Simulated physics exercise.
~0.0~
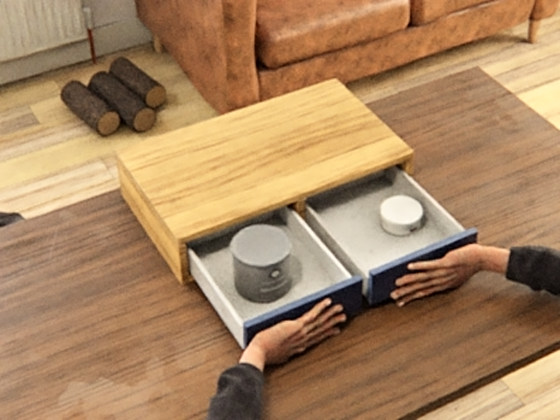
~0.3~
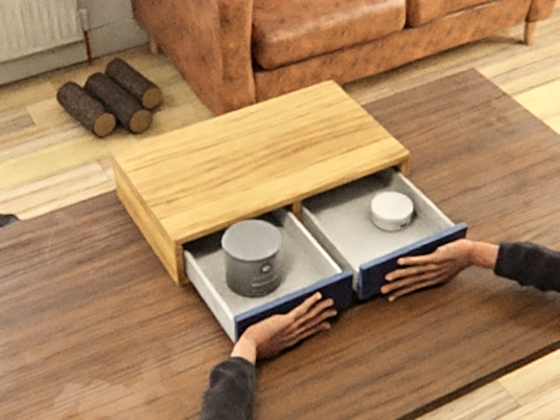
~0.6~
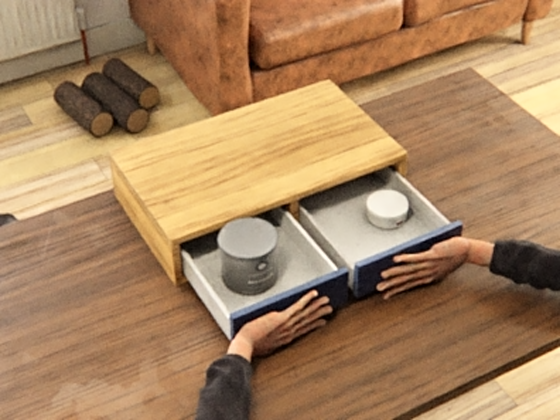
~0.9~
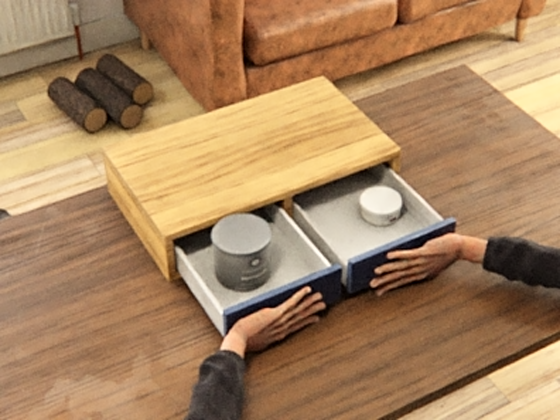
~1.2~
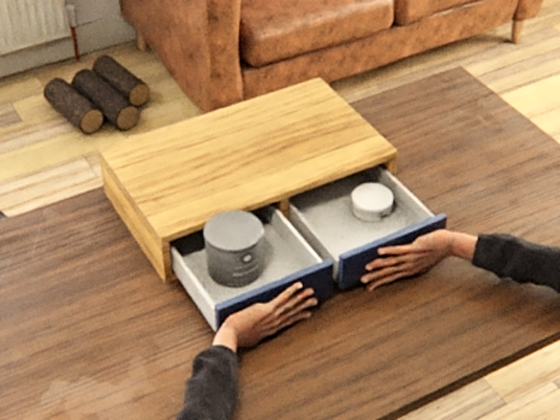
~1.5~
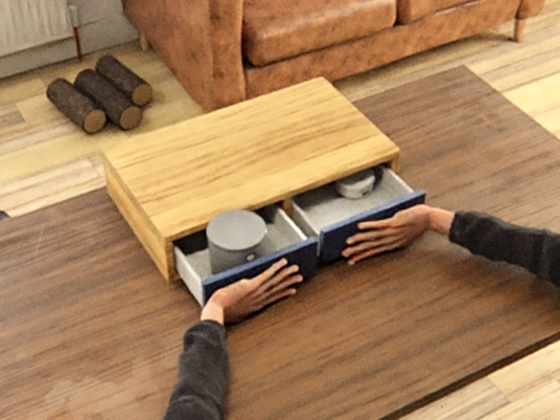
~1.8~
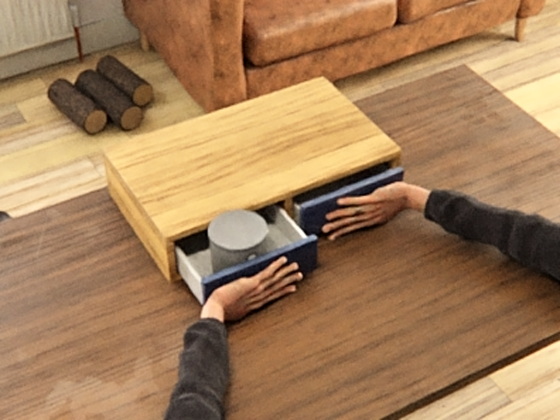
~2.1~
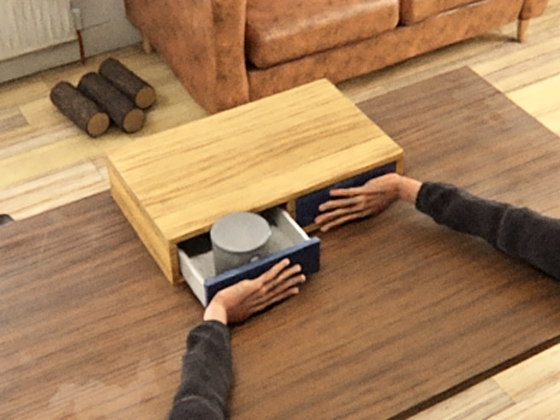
We see a low wooden cabinet with two open drawers, a grey tub in the left and a white pot in the right, as two hands push the fronts inward; the right drawer slides shut, while the left stops partway and stays ajar with the tub showing.
